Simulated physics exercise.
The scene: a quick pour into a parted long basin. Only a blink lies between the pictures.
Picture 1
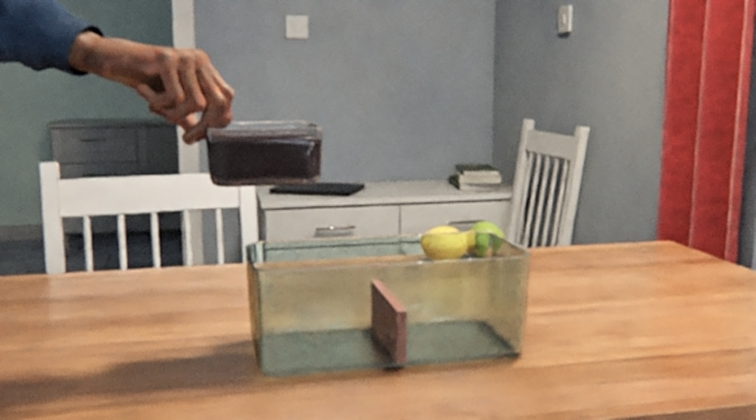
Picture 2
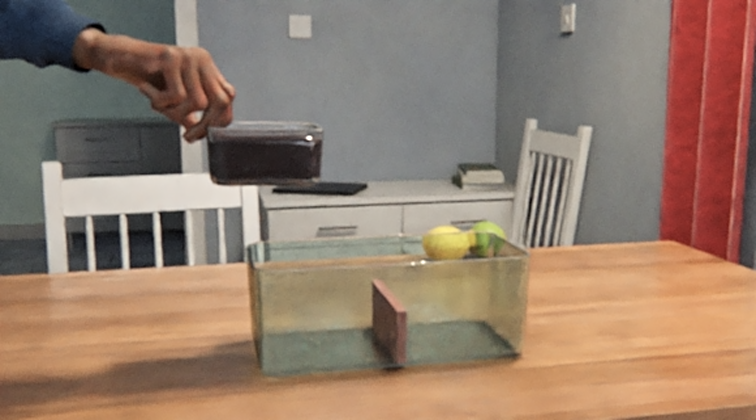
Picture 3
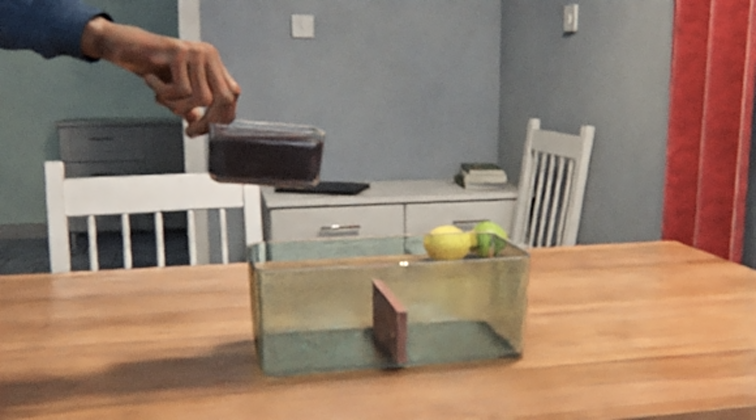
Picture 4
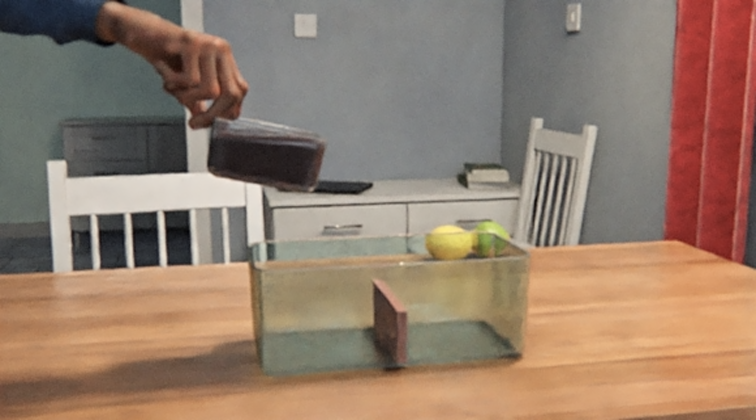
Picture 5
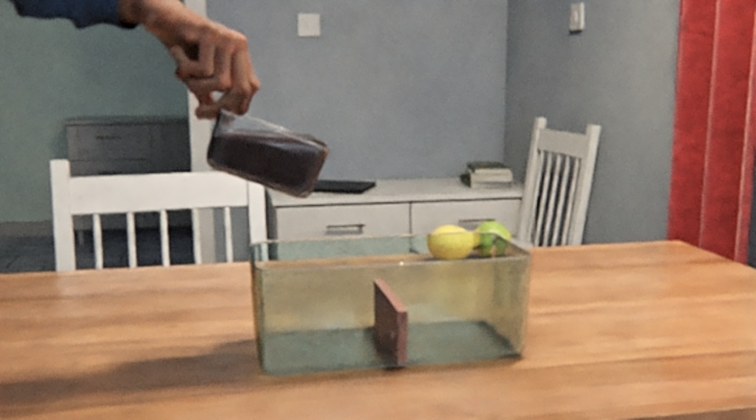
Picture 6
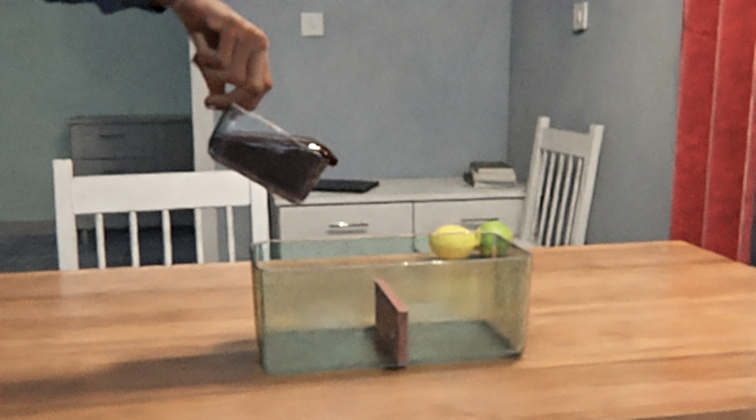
At the start, a hand holds a small clear container of dark liquid nearly level above the left side of a long glass basin with a low reddish divider, beside a yellow and a green fruit. The hand steadily tilts the container down to the right, and dark liquid reaches its lower edge.
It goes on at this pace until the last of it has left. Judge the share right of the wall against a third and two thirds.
The share right of the wall is less than a third.
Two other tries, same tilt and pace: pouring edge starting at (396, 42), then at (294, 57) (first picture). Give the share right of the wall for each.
Near 90 % and 5 %.
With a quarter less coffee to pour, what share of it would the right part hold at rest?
Roughly 0 in a hundred.
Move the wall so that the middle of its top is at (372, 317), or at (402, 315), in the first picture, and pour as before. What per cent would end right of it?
First some 50, then 10 per cent.
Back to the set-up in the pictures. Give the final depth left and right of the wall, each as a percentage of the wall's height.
Some 40 per cent left and 0 right.
A moment on, the tilt is 90° and 19 per cent is still to pour, 40 is left of the wall and 3 right of it.
Next, the tilt is 99° and 5 per cent is still to pour, 86 is left of the wall and 6 right of it.
Then the tilt is 99° and 1 per cent is still to pour, 89 is left of the wall and 7 right of it.
Later the tilt is 99° and 0 per cent is still to pour, 91 is left of the wall and 7 right of it.
In the end 91 per cent lies left of the wall, 7 right of it and 2 outside.
